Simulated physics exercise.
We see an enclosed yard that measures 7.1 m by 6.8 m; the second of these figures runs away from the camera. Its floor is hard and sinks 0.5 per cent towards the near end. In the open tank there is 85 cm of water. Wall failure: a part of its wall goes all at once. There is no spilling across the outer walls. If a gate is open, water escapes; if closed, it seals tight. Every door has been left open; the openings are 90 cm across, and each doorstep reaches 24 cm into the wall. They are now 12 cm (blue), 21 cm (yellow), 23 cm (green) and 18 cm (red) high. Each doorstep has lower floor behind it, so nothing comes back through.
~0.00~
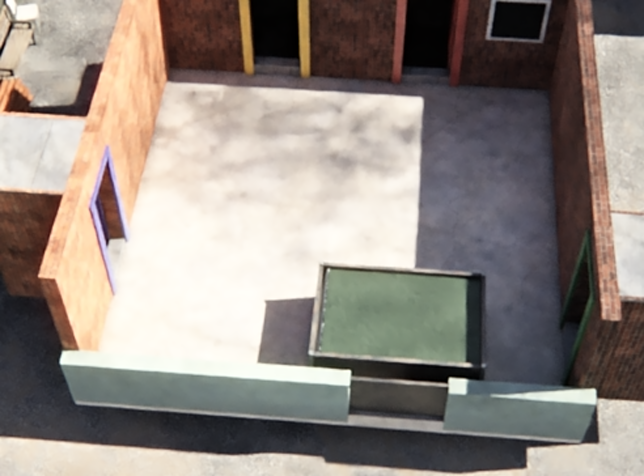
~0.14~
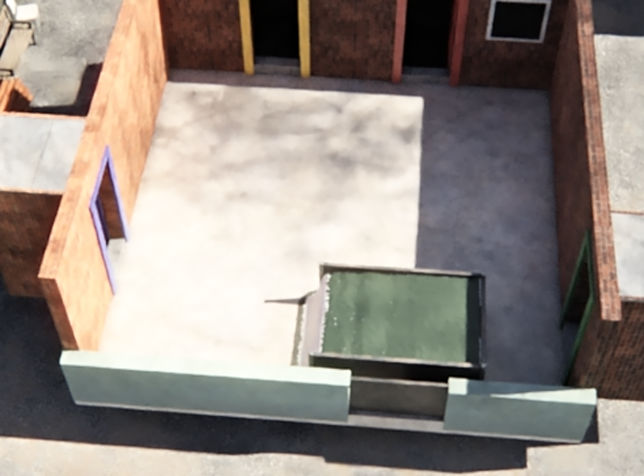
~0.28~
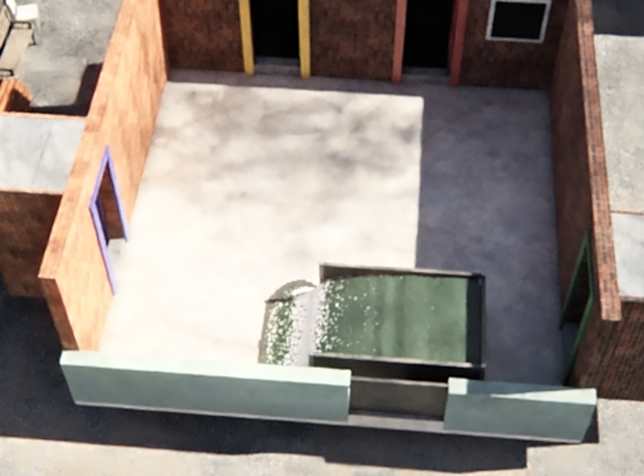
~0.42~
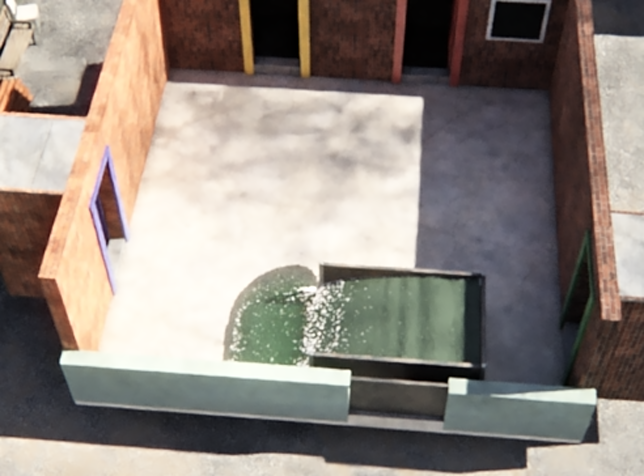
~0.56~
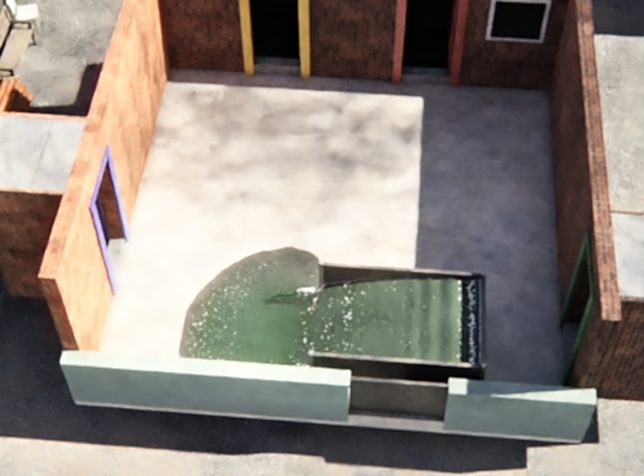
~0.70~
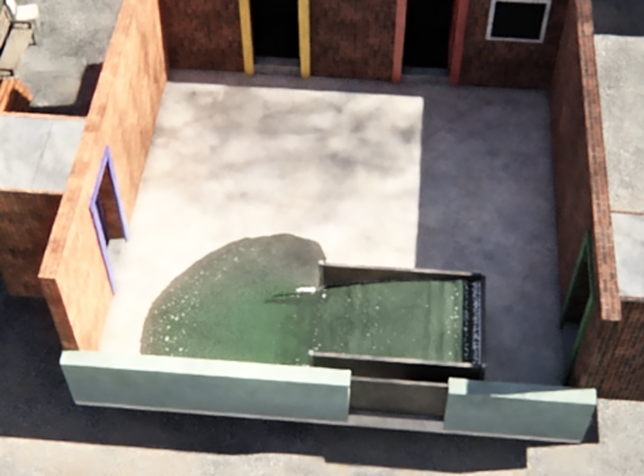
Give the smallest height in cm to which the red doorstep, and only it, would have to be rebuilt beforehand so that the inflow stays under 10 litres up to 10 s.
Roughly 5 cm.
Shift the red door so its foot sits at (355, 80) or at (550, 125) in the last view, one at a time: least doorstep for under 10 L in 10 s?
Roughly 9.0 cm, then roughly 15 cm.
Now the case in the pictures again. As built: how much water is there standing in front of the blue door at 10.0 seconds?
Depth: Near 5.0 cm.
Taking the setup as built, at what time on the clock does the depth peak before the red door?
Approximately 6.5 s.
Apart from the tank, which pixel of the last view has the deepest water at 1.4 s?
(106, 371).
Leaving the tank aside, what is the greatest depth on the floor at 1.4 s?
Max depth: Around 57 cm.
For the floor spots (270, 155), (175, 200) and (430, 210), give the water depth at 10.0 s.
I'd read roughly 8, 6 and 3 cm there.
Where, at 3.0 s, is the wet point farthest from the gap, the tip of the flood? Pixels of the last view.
Pixel close to (169, 73).
After 1.4 s water covers 25 % of the floor, deepest (57 cm) near (106, 371); it has not reached the red door.
After 3.0 s water covers 35 % of the floor, deepest (38 cm) near (92, 380); it has not reached the red door.
After 10.0 s water covers 95 % of the floor, deepest (13 cm) near (489, 411); 5 cm at the red door, 0 litres in over its 18 cm doorstep.
At the red door as built, the water arrived by 4.7 s and peaked near 8 cm at 6.6 s.
With a doorstep of 4.5 cm, 12 litres would have come in within the 10 s; with 5.5 cm, 6 litres. So under 10 litres takes about 5 cm.
